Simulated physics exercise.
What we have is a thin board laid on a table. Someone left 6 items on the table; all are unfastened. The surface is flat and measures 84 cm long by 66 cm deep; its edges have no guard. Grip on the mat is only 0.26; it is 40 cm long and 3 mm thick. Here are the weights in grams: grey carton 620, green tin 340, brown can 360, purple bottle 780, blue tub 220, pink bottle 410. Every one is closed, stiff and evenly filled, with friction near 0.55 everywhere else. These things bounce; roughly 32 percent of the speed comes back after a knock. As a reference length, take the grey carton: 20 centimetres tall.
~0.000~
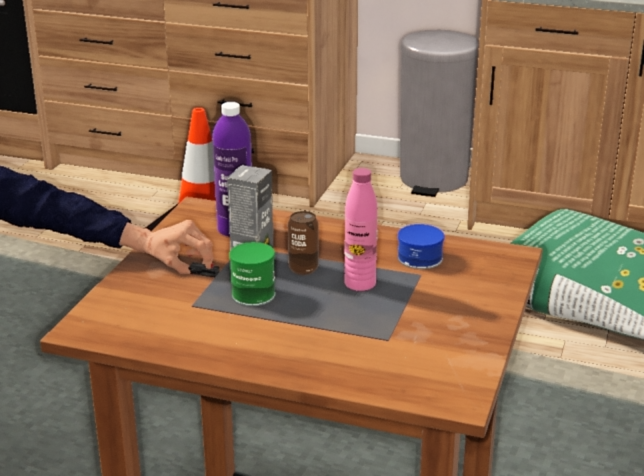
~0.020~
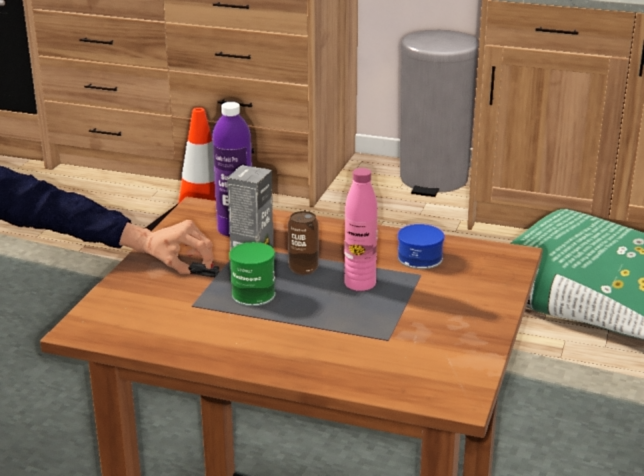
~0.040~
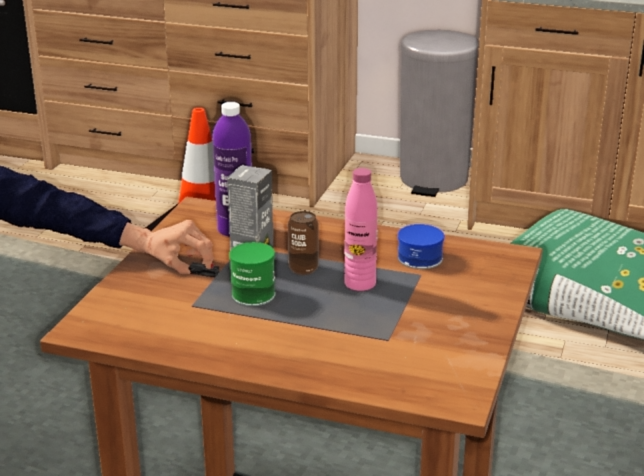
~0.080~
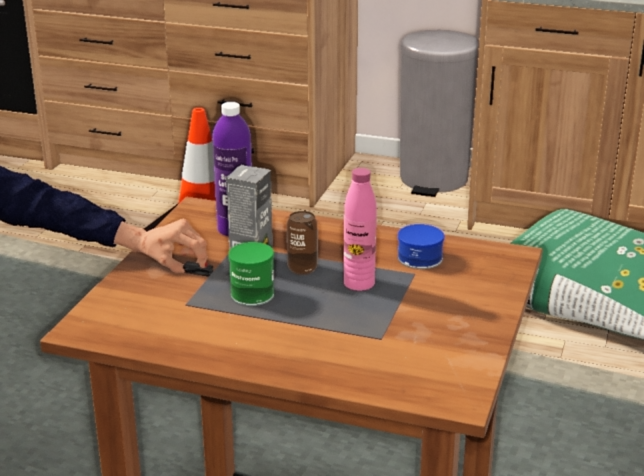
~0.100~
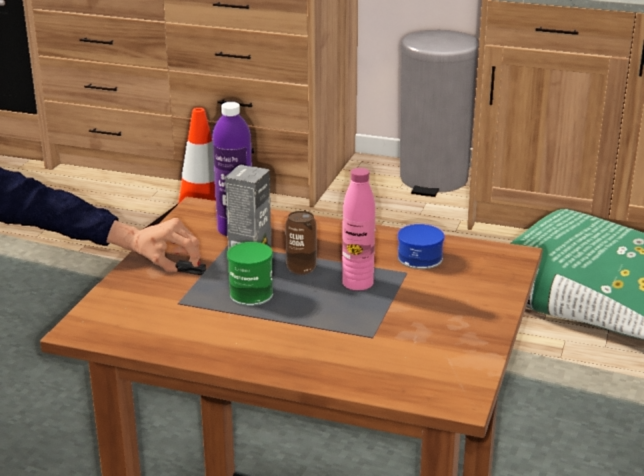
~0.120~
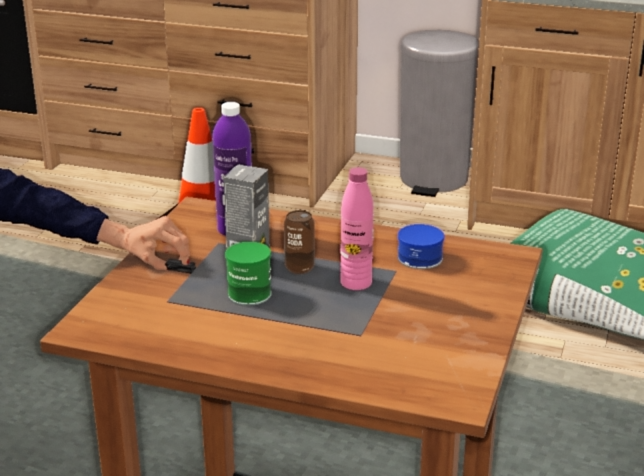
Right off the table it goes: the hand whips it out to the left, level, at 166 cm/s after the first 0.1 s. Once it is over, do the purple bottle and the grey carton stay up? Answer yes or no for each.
Purple bottle: Yes, grey carton: No.
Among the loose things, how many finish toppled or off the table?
The answer is 3.
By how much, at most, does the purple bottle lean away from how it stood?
Max tilt: Approx. 0°.
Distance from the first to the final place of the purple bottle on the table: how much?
I'd say about 0 cm between start and finish.
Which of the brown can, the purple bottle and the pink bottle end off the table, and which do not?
Afterwards, the brown can stays on its support, the purple bottle stays on its support, and the pink bottle stays on its support.
By 0.42 s, mat pulled 55 cm; grey carton tilted 31° near (170, 206); brown can tilted 16°; green tin 17 cm from its spot.
By 0.92 s, mat pulled 88 cm; grey carton now off the table; brown can on its side; pink bottle tilted 18°.
When it is over (2.7 s), off the table and tipped over, grey carton; lying over on the table, brown can and pink bottle; not toppled but over 6 cm from the start, green tin; the other 2 within 6 cm of the start. End places, in pixels of the last picture, purple bottle near (233, 169).
